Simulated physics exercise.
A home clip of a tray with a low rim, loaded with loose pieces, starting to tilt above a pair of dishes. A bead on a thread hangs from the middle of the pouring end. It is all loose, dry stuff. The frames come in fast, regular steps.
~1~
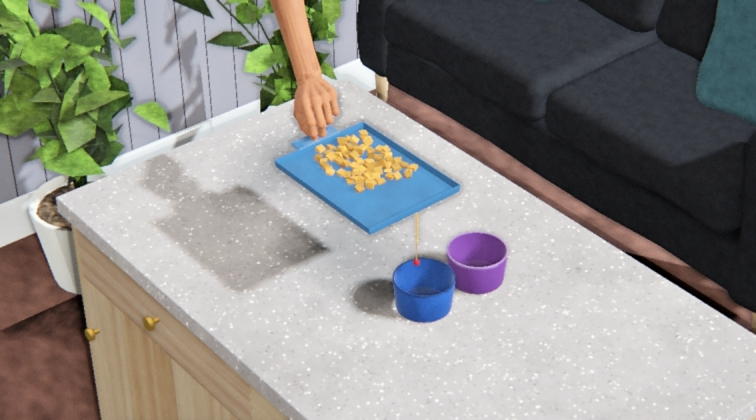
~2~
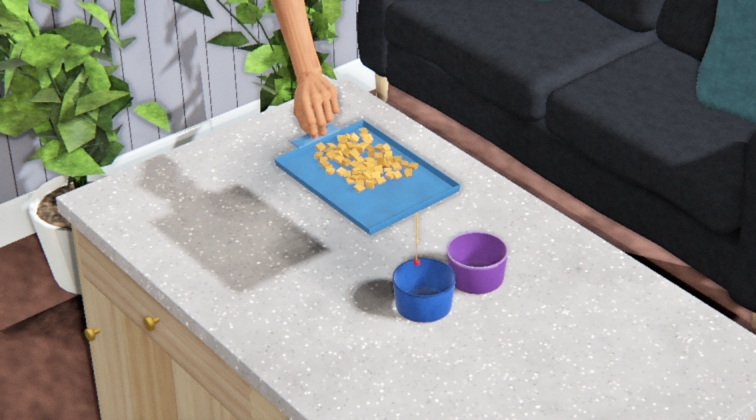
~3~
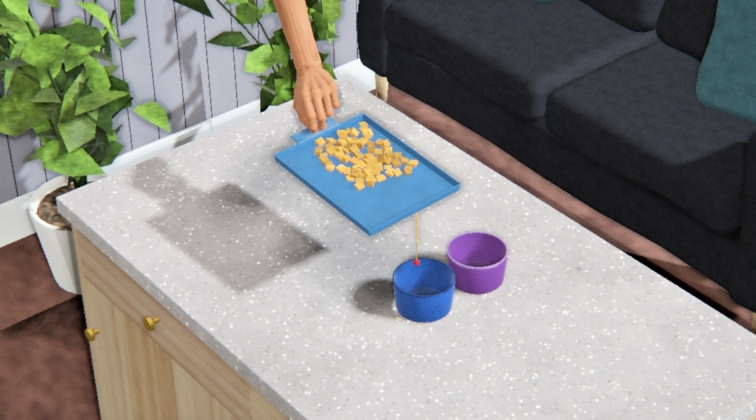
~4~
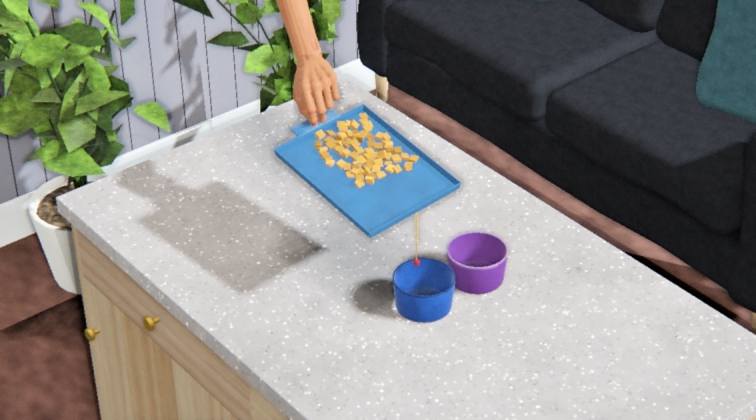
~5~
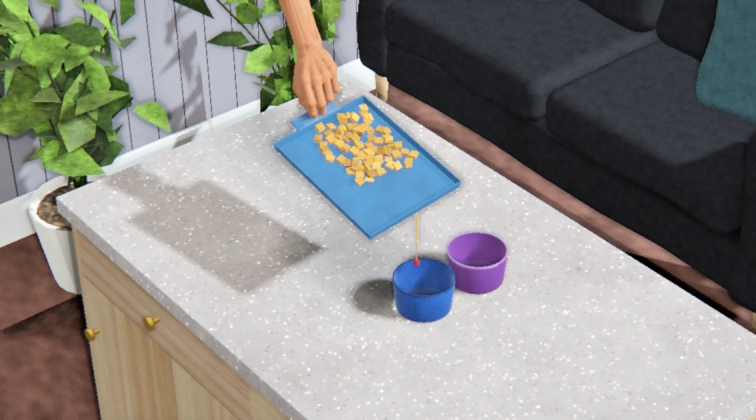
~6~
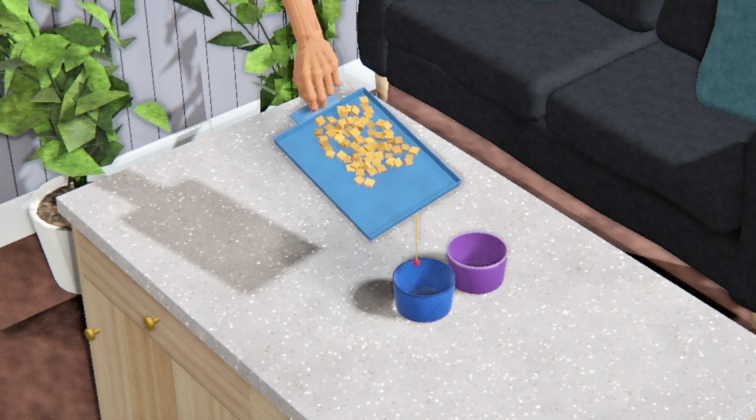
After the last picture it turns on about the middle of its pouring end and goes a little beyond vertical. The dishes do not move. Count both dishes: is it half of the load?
Caught overall: Less than half.
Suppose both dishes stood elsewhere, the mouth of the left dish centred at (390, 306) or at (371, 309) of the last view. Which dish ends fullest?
One: The dish on the left. Two: The left dish.
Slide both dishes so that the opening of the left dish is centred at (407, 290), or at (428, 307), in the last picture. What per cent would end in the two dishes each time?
In turn 40 and 10 in a hundred.
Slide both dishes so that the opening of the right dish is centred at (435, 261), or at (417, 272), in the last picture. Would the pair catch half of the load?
First above a half, then above a half.
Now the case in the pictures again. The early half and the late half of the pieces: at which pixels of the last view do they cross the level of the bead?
First near (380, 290), later near (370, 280).
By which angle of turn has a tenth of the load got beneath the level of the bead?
Around 70° of tilt.
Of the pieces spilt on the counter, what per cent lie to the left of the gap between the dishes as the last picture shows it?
Near 100 %.
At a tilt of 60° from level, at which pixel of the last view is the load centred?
At about (374, 212).
Soon after the last picture, tray tipped steeply; nearly all on the tray; a small part in the air.
A little later, tray tipped right over; about a quarter on the tray; a stray few in the left dish; about two thirds outside both; a small part in the air.
Later still, tray tipped past a quarter turn; a small part in the left dish; nearly all outside both.
At rest, tray tipped past a quarter turn; a small part in the left dish; none in the right dish; nearly all outside both.
